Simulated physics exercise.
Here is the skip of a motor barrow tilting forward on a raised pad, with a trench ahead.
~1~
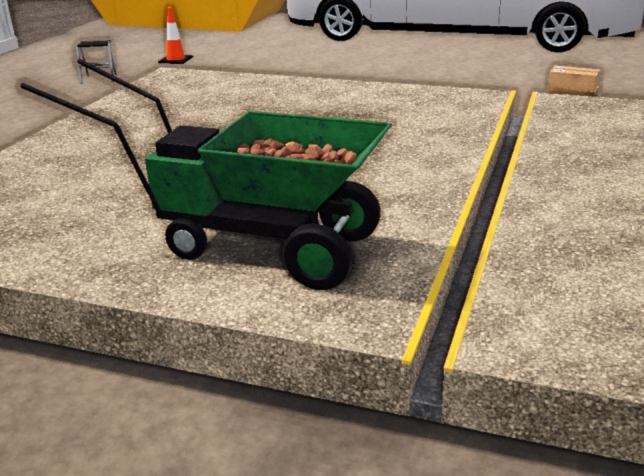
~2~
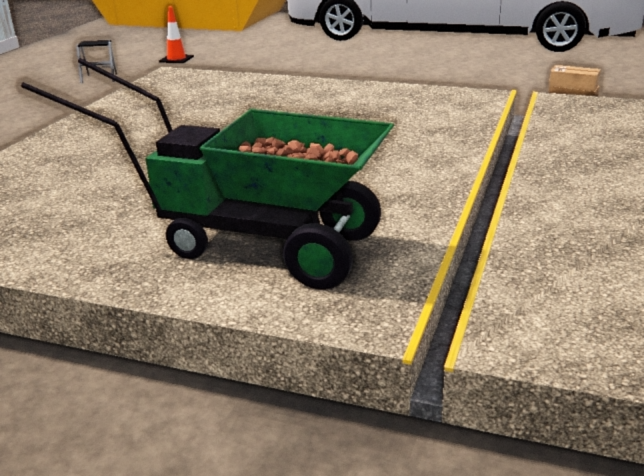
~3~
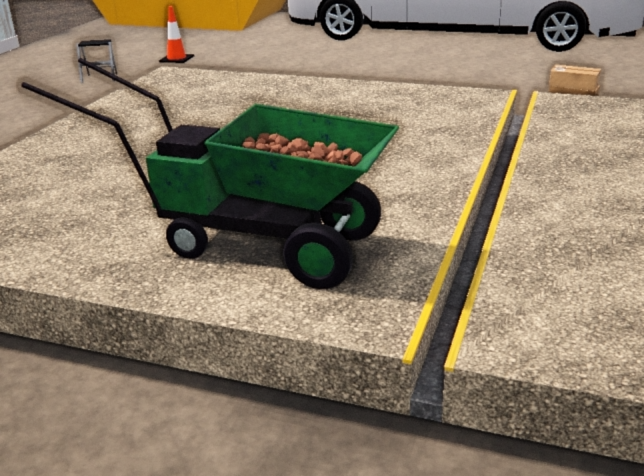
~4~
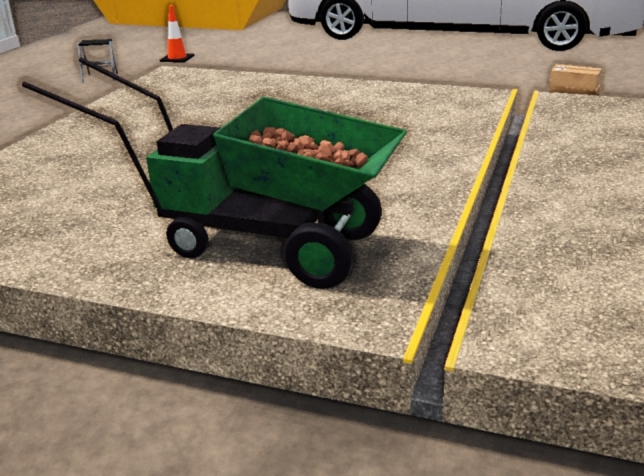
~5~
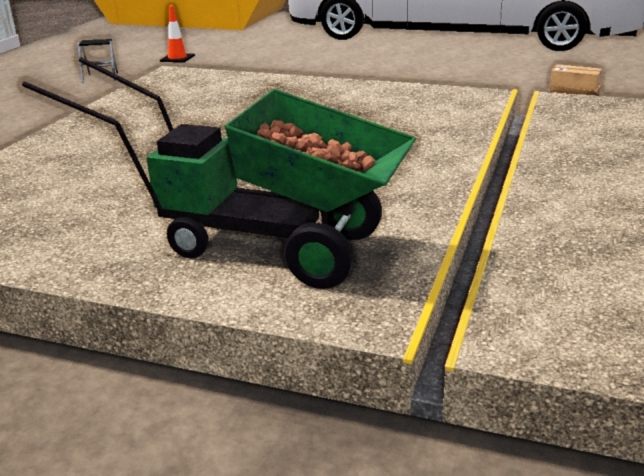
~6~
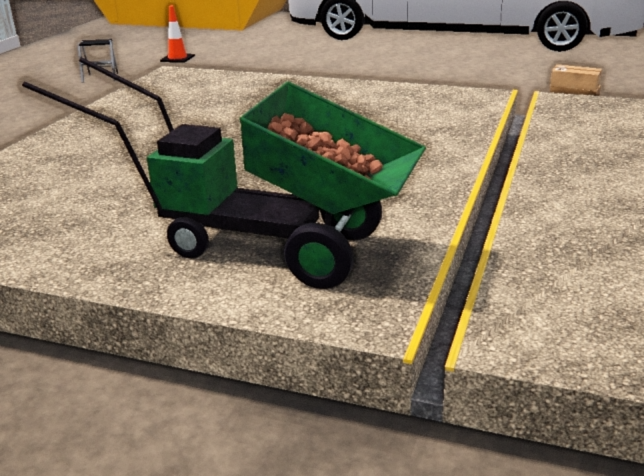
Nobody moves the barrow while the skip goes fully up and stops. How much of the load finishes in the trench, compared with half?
Inside: The greater amount.
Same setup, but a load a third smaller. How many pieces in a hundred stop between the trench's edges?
80 per cent, roughly.
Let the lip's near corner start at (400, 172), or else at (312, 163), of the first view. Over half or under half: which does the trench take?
A minority / a minority.
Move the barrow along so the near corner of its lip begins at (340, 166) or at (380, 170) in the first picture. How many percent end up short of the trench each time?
Try 1: 10 %. Try 2: 0 %.
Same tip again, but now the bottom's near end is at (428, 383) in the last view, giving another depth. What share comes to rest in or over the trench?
Near 40 %.
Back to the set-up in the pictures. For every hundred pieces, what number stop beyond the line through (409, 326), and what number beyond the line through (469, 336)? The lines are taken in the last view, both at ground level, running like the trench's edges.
Estimate: 80 % and 10 %, respectively.
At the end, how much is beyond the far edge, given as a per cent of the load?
Roughly 15 in a hundred.
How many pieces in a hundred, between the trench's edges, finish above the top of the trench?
My figure is near 5 per cent.
Just after the last frame, skip tipped steeply; every one in the skip.
A moment on, skip tipped right over; the larger part in the skip; just a few short of the trench; roughly a quarter in or heaped over the trench.
Further on, skip tipped right over; roughly a quarter in the skip; just a few short of the trench; roughly two thirds in or heaped over the trench; roughly a quarter beyond it.
When it is over, skip tipped right over; roughly a quarter in the skip; roughly two thirds in or heaped over the trench; roughly a quarter beyond it.
